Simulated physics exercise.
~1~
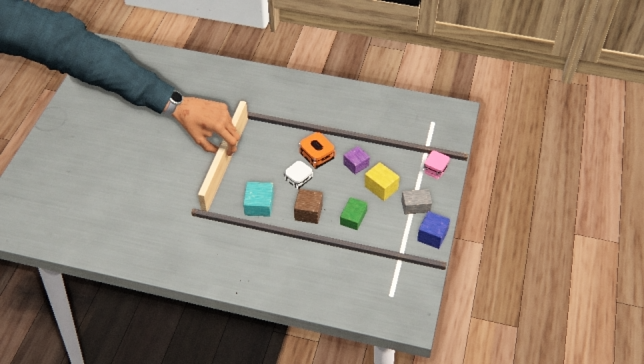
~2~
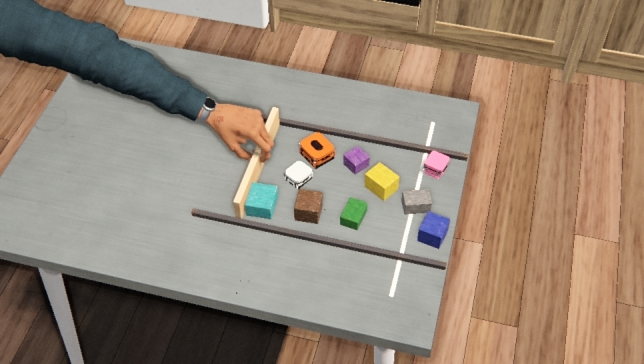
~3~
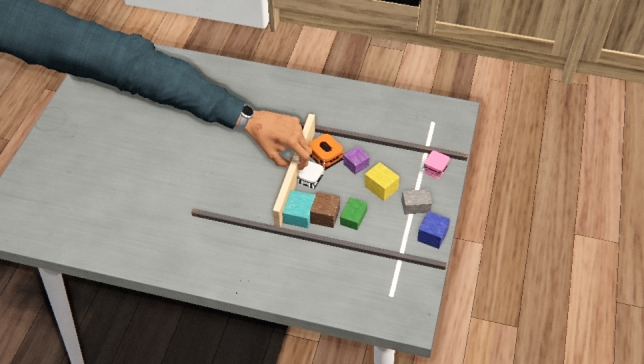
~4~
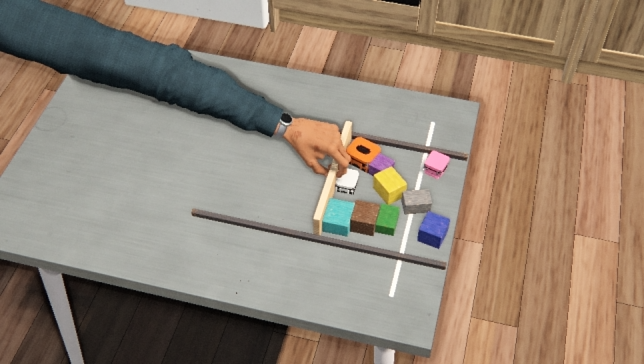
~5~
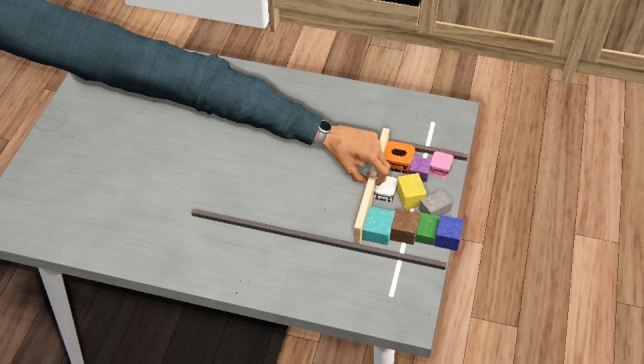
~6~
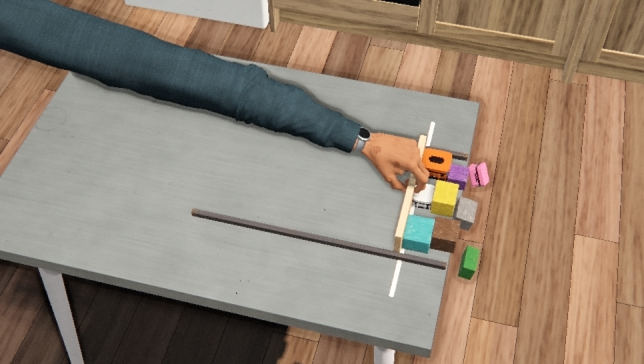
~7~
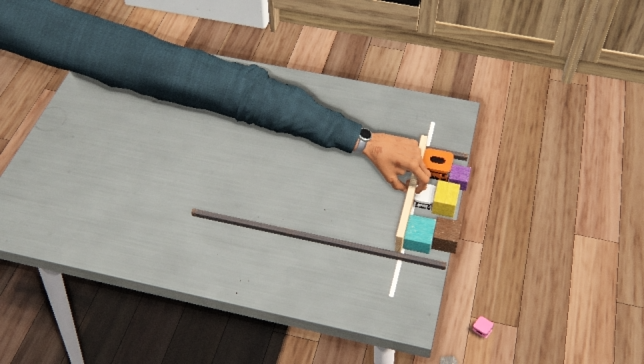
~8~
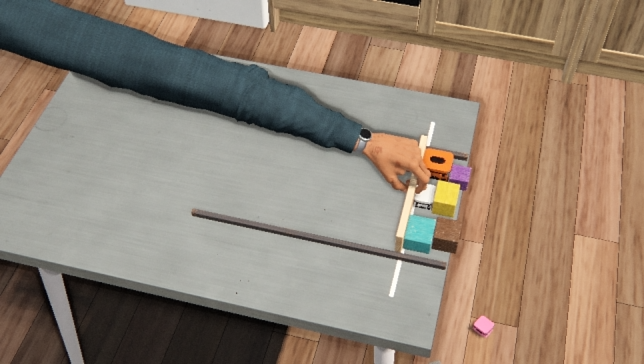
A hand pushes a board rightward, sweeping small colourful blocks along until several drop off the table.
